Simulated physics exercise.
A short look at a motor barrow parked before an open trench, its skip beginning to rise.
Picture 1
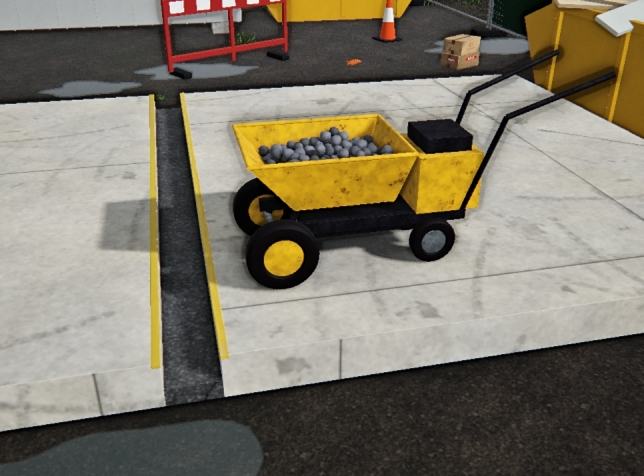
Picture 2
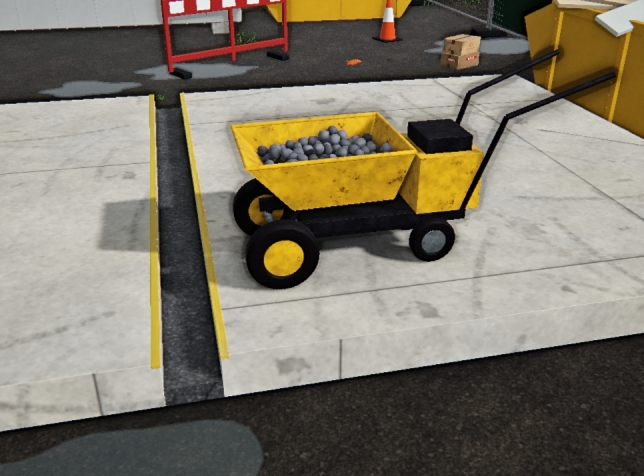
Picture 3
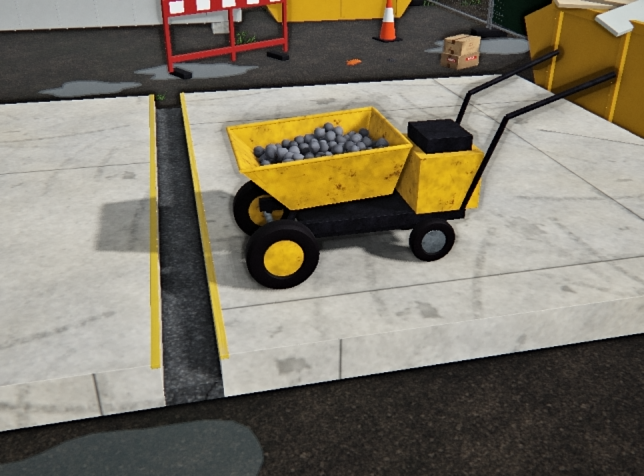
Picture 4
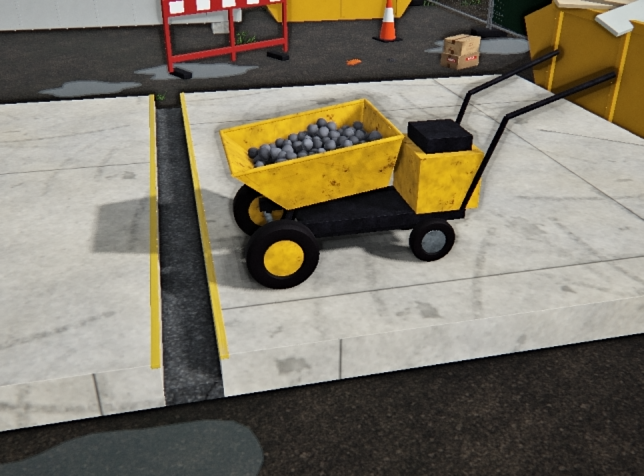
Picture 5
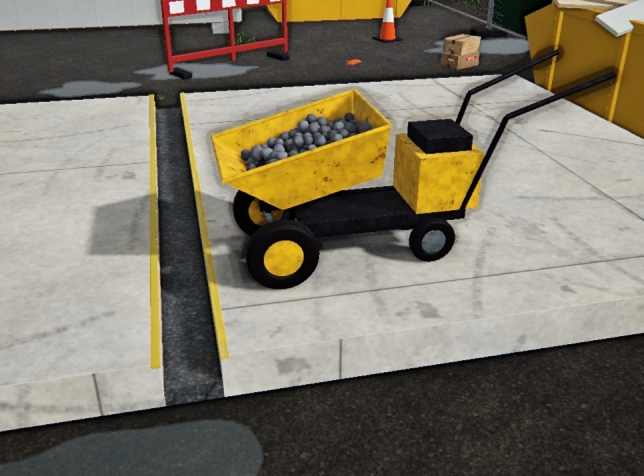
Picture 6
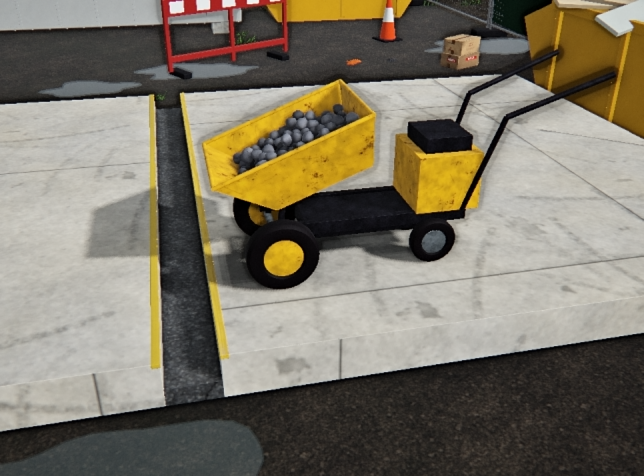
A yellow motor barrow stood still on pale concrete beside a narrow trench while its skip, loaded with round grey cobbles, rose steadily at the back and tilted clearly down toward the left.
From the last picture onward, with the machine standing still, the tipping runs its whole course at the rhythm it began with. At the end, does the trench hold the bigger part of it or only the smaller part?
I expect the load to largely stay out of the trench.
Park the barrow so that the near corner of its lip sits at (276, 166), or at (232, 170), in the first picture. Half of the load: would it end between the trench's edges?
Spot 1 gives the bigger portion, spot 2 gives the minor portion.
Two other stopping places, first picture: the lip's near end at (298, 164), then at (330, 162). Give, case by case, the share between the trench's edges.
First try: Around 90 %; second try: Around 60 %.
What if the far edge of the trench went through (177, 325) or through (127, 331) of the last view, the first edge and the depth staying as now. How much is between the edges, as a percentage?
Around 10 percent first, around 80 percent second.
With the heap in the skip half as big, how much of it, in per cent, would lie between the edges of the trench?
Share: Approx. 40 per cent.
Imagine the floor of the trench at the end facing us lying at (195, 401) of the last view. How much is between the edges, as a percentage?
It comes out near 40 percent.
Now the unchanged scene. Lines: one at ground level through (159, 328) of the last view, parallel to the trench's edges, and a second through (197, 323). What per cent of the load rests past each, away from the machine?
Around 60 per cent for the first, and 90 per cent for the second.
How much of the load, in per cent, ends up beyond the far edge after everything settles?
Share of load: Near 65 %.
Soon, skip tipped steeply; all in the skip.
A while on, skip tipped right over; about half in the skip; a small part in or heaped over the trench; about a third beyond it; a stray few falling.
Towards the end, skip tipped right over; about a third in or heaped over the trench; about two thirds beyond it.
Finally, skip tipped right over; about a third in or heaped over the trench; about two thirds beyond it.
